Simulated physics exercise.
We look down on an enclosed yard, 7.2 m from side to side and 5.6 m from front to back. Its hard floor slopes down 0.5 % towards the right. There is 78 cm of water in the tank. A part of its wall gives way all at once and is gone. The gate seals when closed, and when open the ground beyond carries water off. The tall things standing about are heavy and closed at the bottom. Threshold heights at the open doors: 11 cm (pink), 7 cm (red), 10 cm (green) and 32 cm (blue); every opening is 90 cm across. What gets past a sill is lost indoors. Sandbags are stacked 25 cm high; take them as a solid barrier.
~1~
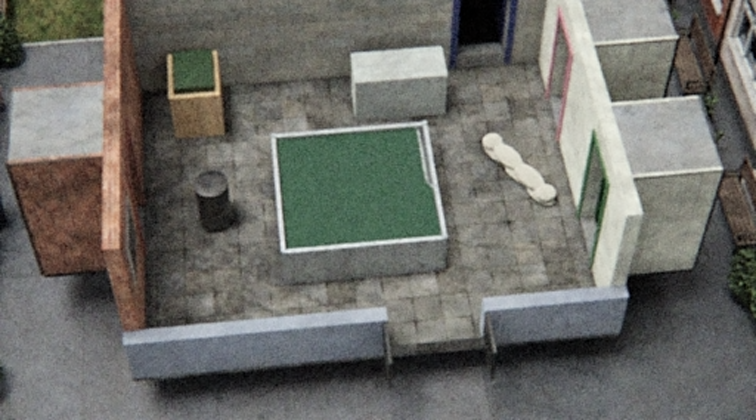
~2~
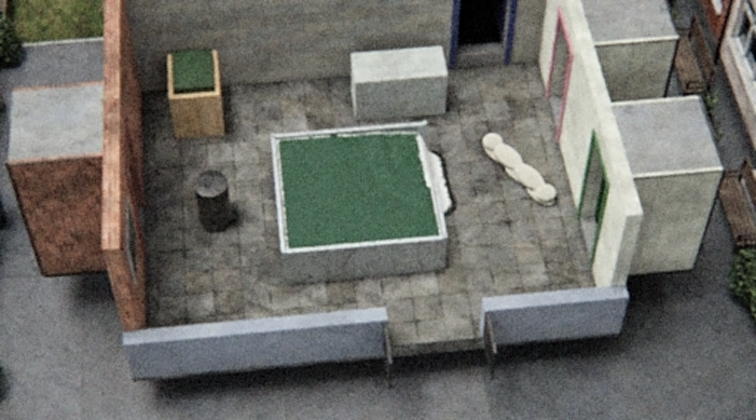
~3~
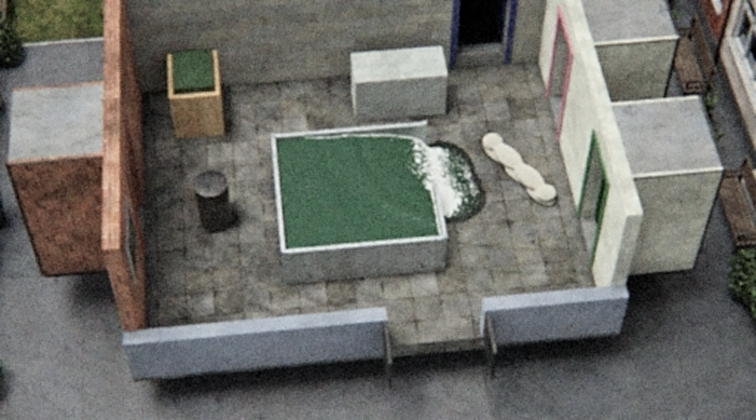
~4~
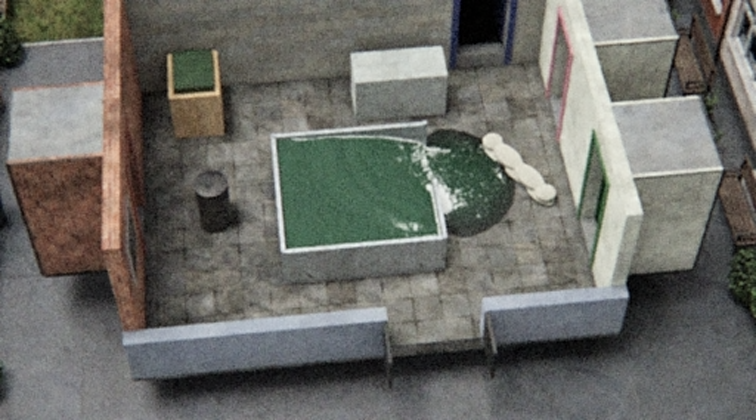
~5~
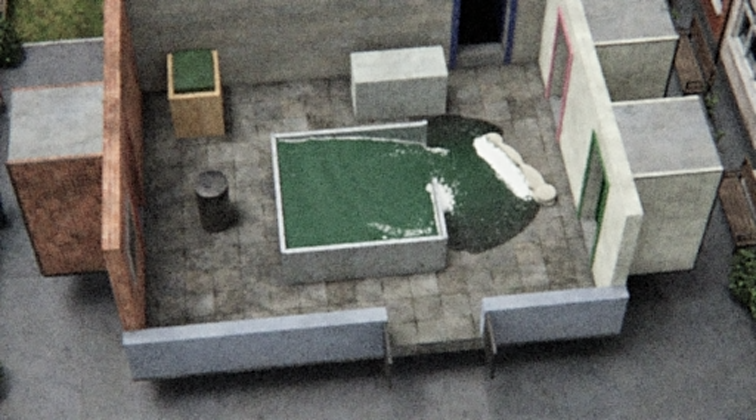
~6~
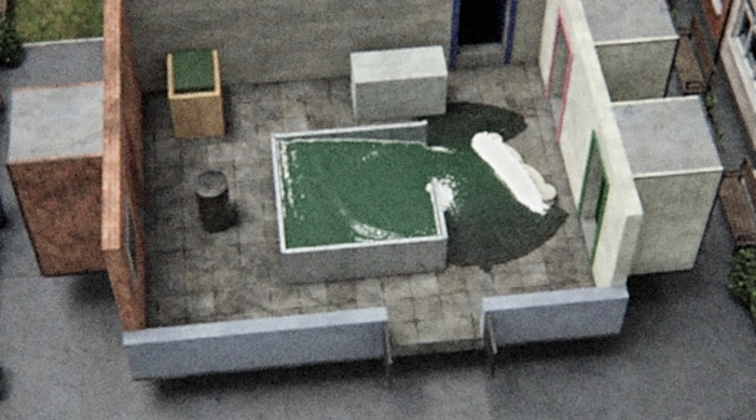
In a walled yard with a paved floor, a low square tank of green water sits still beside a pale twisted barrier. Part of the tank's right wall gives way and white, foaming water pours out, then spreads rightward in a dark green pool, reaching the barrier, foaming against it and flowing around its ends.
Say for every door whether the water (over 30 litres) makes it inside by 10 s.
The water let in: At the pink door it passes the limit; at the red door it stays under the limit; at the green door it exceeds the limit; at the blue door it does not reach the limit.
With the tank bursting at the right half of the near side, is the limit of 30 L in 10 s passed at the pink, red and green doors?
Against that limit: Pink not over, red not over, green below.
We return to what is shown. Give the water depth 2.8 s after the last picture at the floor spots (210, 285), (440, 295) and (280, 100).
About 0, 7 and 0 cm.
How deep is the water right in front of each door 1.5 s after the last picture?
Depths in cm: Pink 21, red 0, green 22, blue 29.
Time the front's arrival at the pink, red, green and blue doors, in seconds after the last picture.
Arrival: Pink 0.3 s, red 5.0 s, green 0.2 s, blue 0.7 s.
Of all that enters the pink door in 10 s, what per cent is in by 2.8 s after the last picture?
Some 35 per cent by then.
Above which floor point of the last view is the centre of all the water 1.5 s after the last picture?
Around (423, 200).
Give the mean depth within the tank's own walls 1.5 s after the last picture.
Some 46 cm.
Then, 0.7 s after the last picture water covers 30 % of the floor and is deepest (56 cm) near (488, 156); pink door 9 cm at the sill, 0 L in, red door not reached, green door 20 cm at the sill, 13 L in, blue door 3 cm at the sill, 0 L in.
Then, 1.5 s after the last picture water covers 35 % of the floor and is deepest (50 cm) near (488, 156); pink door 21 cm at the sill, 18 L in, red door not reached, green door 22 cm at the sill, 67 L in, blue door 29 cm at the sill, 0 L in.
Then, 2.8 s after the last picture water covers 50 % of the floor and is deepest (39 cm) near (579, 315); pink door 22 cm at the sill, 75 L in, red door not reached, green door 18 cm at the sill, 126 L in, blue door 23 cm at the sill, 2 L in.
Then, 5.3 s after the last picture water covers 80 % of the floor and is deepest (28 cm) near (601, 313); pink door 20 cm at the sill, 138 L in, red door 3 cm at the sill, 0 L in, green door 15 cm at the sill, 203 L in, blue door 23 cm at the sill, 2 L in.
Then, 9.3 s after the last picture water covers 95 % of the floor and is deepest (20 cm) near (143, 92); pink door 15 cm at the sill, 207 L in, red door 6 cm at the sill, 0 L in, green door 12 cm at the sill, 256 L in, blue door 15 cm at the sill, 2 L in.
